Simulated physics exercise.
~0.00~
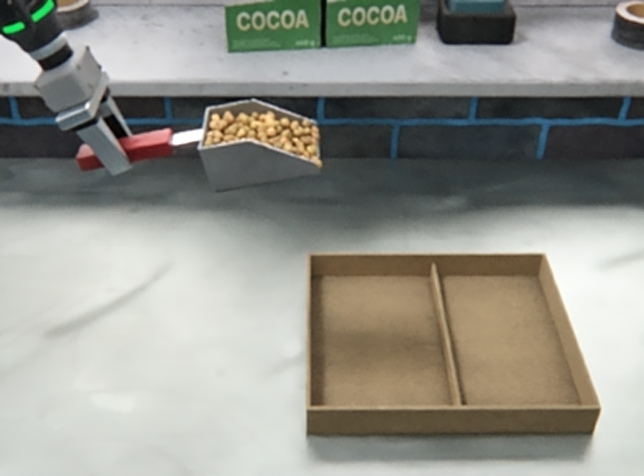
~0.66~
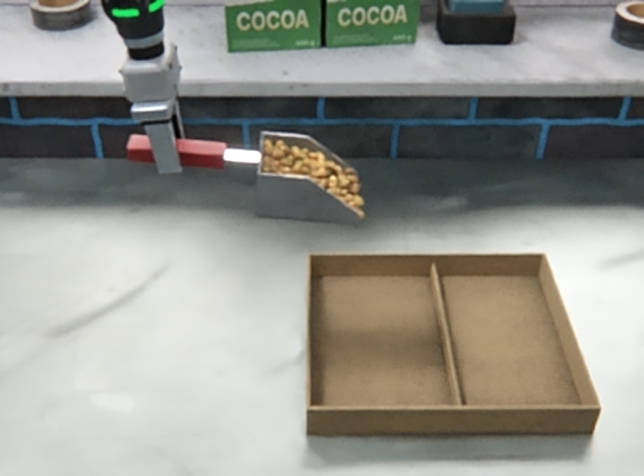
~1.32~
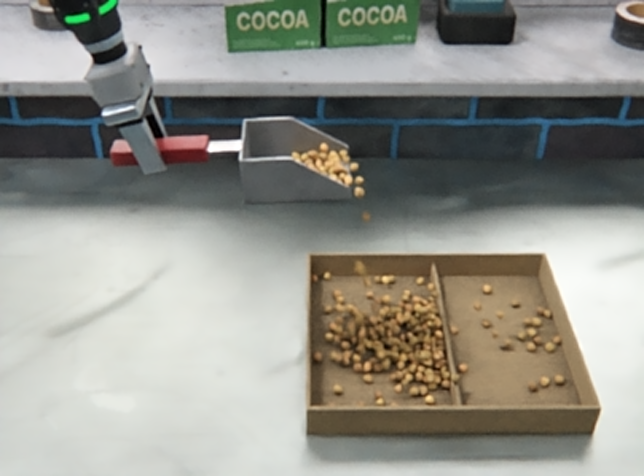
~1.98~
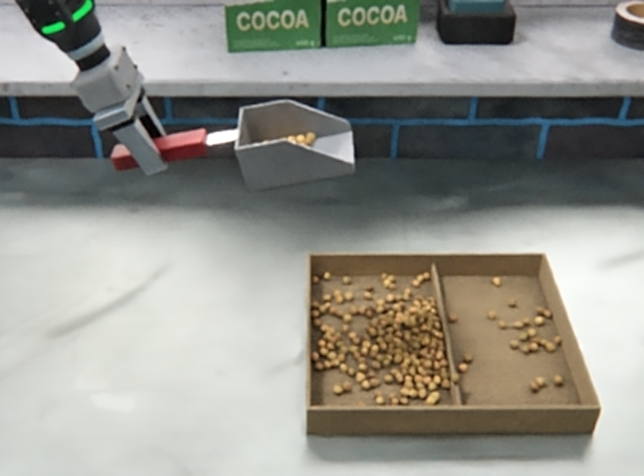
The clip opens with a robotic arm holding a metal scoop by its red handle, heaped with dried chickpeas, above a pale countertop where a shallow brown tray sits divided in two. The arm moves right and tips the scoop's open front downward. Chickpeas spill into the tray, most gathering in the left part while some scatter into the right. The scoop then draws back slightly and levels as a few last pieces drop. Finally it tilts backward, keeping a small remainder inside, and the tray rests with its left part much fuller than its right.
